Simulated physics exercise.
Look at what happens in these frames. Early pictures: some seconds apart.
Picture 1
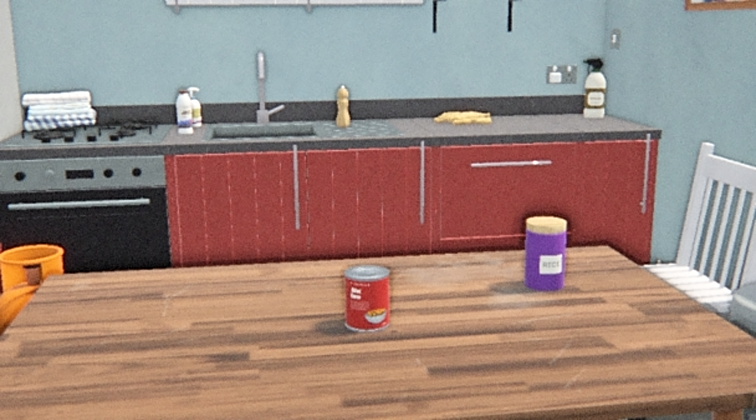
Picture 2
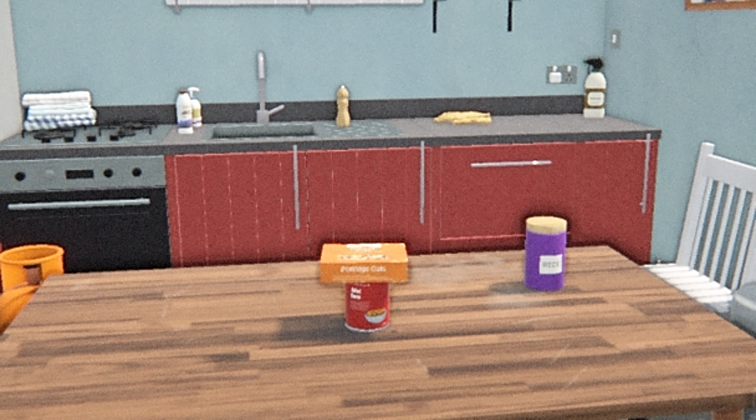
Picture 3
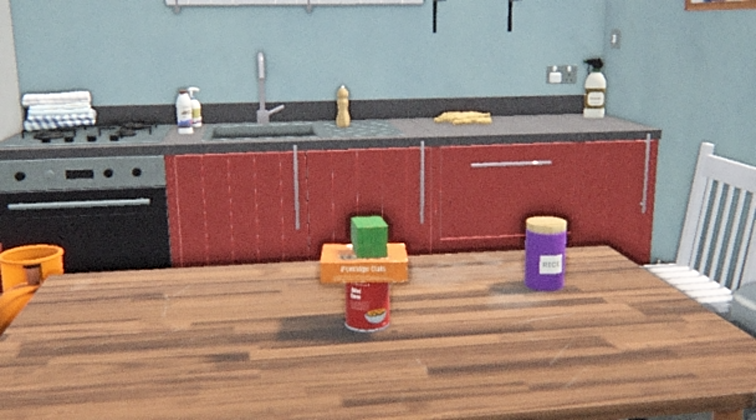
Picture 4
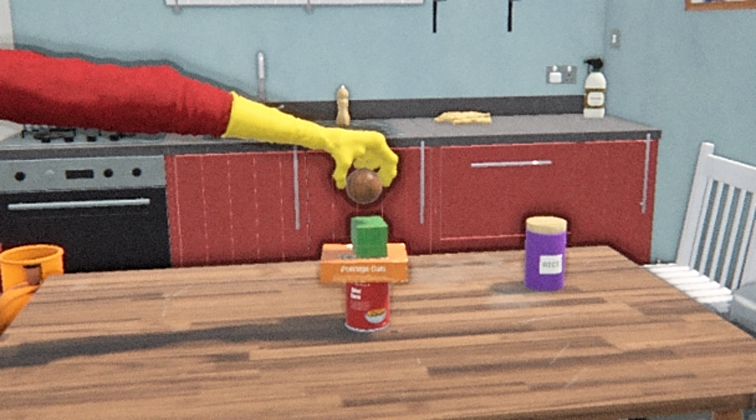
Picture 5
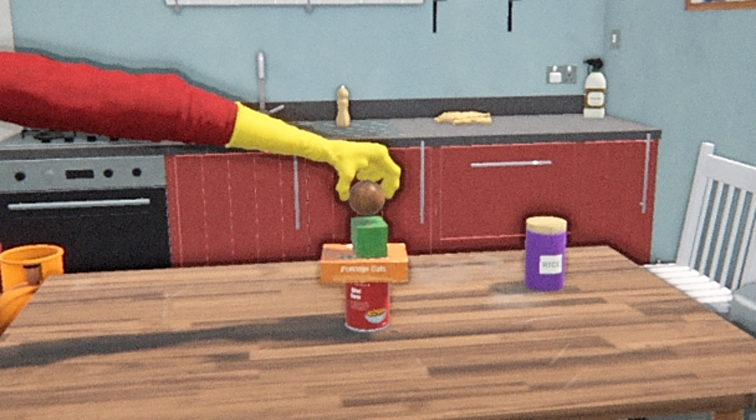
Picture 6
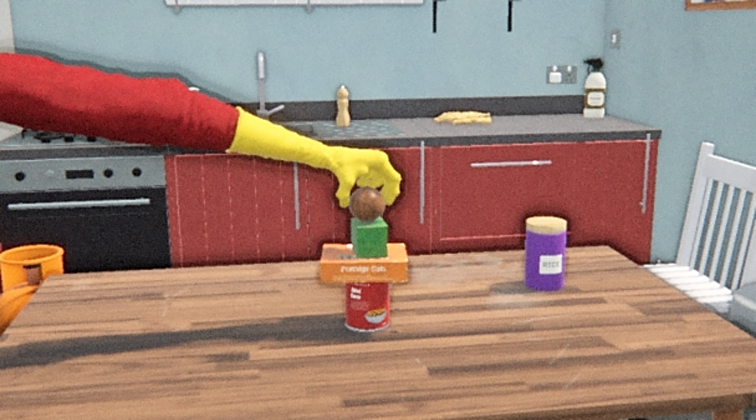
An orange packet appears on top of a red tin on a wooden table, followed by a green cube above it, before a yellow-gloved hand with a red sleeve lowers a round brown onion onto the cube.
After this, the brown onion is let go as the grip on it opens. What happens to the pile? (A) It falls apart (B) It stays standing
(B) It stays standing.
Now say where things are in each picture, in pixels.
In the first picture, the last thing is not in view yet.
In the second picture, the last thing is not in view yet; red tin (367, 298).
In the third picture, the last thing is not in view yet; orange packet (364, 263).
The fourth picture shows coming down; brown onion (364, 186); red tin (367, 298).
The fifth picture shows coming down; brown onion (367, 197); orange packet (364, 263).
The sixth picture shows in place under the hand; brown onion (367, 204); red tin (367, 298).
Then, 1.00 s past the last view, nothing moves.
Then, 2.00 s past the last view, brown onion resting near (367, 205).
Finally, all 5 still in place. Final places as the last picture's camera would see them, brown onion near (367, 205). The pile holds.
